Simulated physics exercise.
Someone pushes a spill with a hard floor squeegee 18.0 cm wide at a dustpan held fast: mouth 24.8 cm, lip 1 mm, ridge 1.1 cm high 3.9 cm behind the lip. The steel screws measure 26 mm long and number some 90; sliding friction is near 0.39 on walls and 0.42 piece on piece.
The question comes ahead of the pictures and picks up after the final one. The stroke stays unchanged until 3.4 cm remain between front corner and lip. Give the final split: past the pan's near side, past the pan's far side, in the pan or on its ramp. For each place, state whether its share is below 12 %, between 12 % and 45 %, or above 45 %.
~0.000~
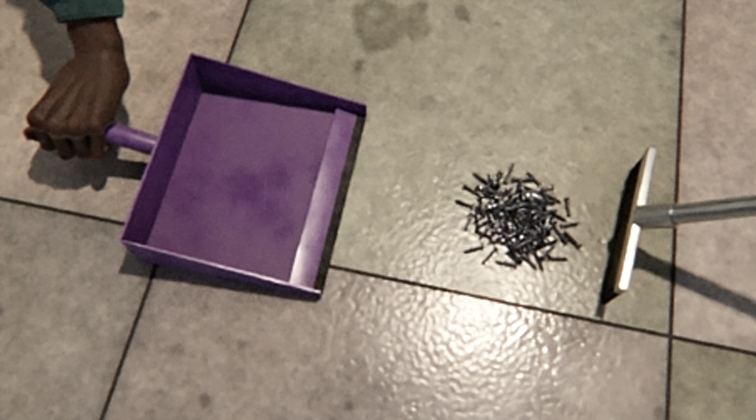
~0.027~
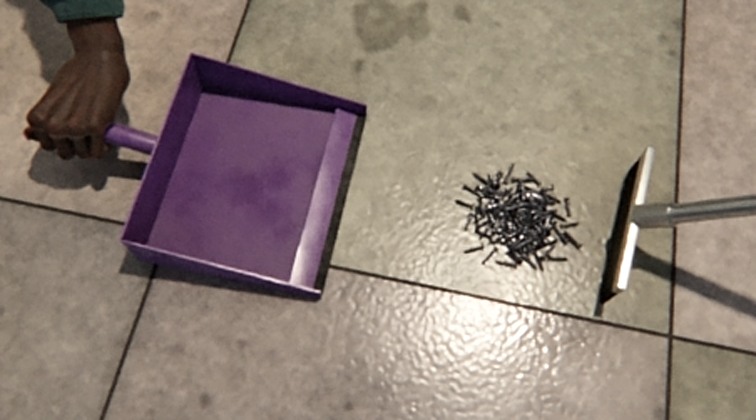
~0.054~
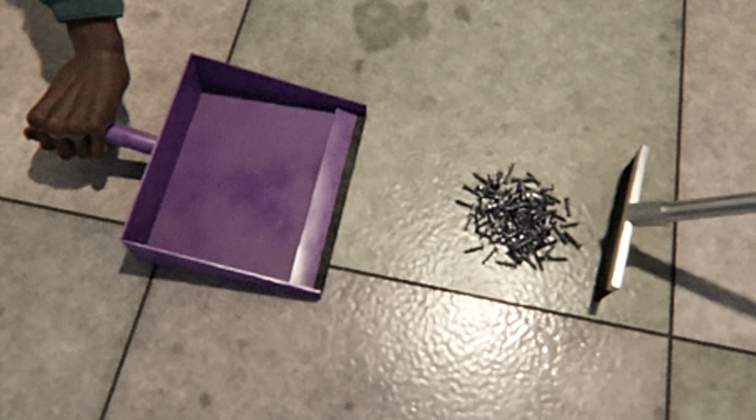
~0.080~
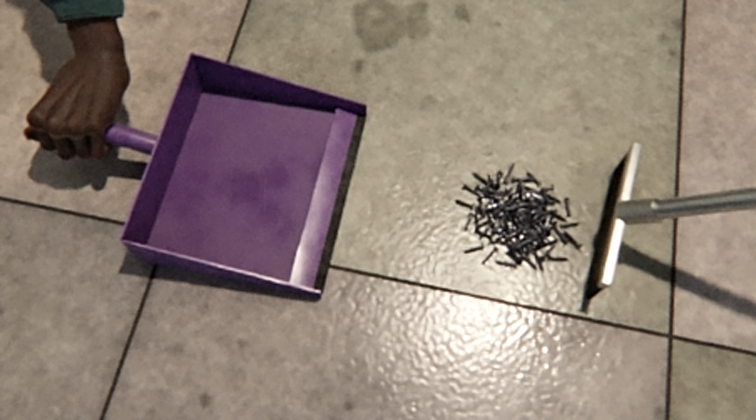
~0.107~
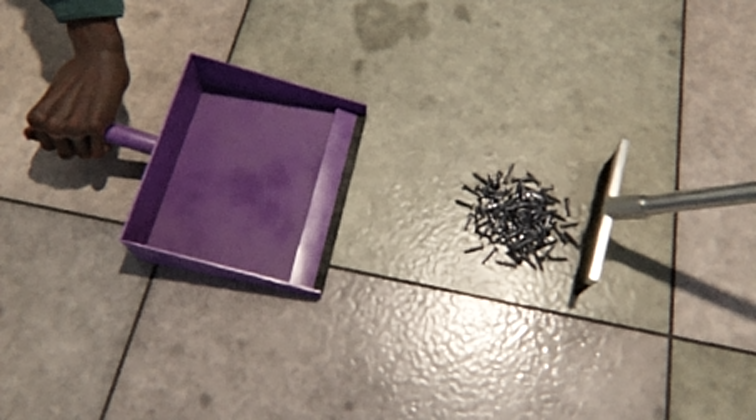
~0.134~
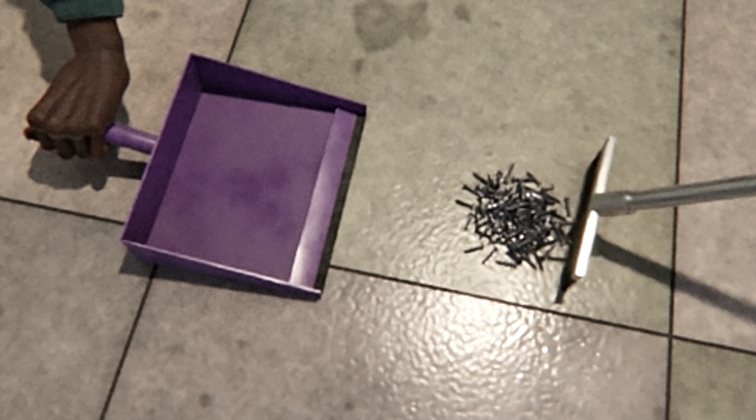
In order: Near side: Not much, far side: Not much, pan: A moderate quantity.
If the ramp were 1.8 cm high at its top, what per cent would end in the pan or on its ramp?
In that case roughly 15 percent.
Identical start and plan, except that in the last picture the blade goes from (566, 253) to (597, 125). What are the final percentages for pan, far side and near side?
Pan 15 % / far 20 % / near 0 %.
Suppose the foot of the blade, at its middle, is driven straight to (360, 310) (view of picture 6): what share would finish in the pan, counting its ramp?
Close to 0 in a hundred.
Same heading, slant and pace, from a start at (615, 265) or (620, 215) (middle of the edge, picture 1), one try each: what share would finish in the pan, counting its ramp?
Roughly 20 % and 15 %.
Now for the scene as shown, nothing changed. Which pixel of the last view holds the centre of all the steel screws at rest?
Near (362, 167).
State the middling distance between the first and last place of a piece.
Around 20 centimetres.
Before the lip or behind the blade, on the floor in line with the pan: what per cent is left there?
Roughly 80 percent.
Then, at 0.35 s, middle of the blade 17 cm from the lip; 0 % over the lip, far side 0 %, near side 0 %.
After 0.49 s, middle of the blade 9 cm from the lip; 0 % over the lip, far side 0 %, near side 0 %.
After 0.76 s, middle of the blade 5 cm from the lip; 20 % over the lip, far side 5 %, near side 0 %.
In the end, at 1.6 s, near side 0 %, far side 5 %, pan 20 %, in front of the lip or behind the blade 80 %.
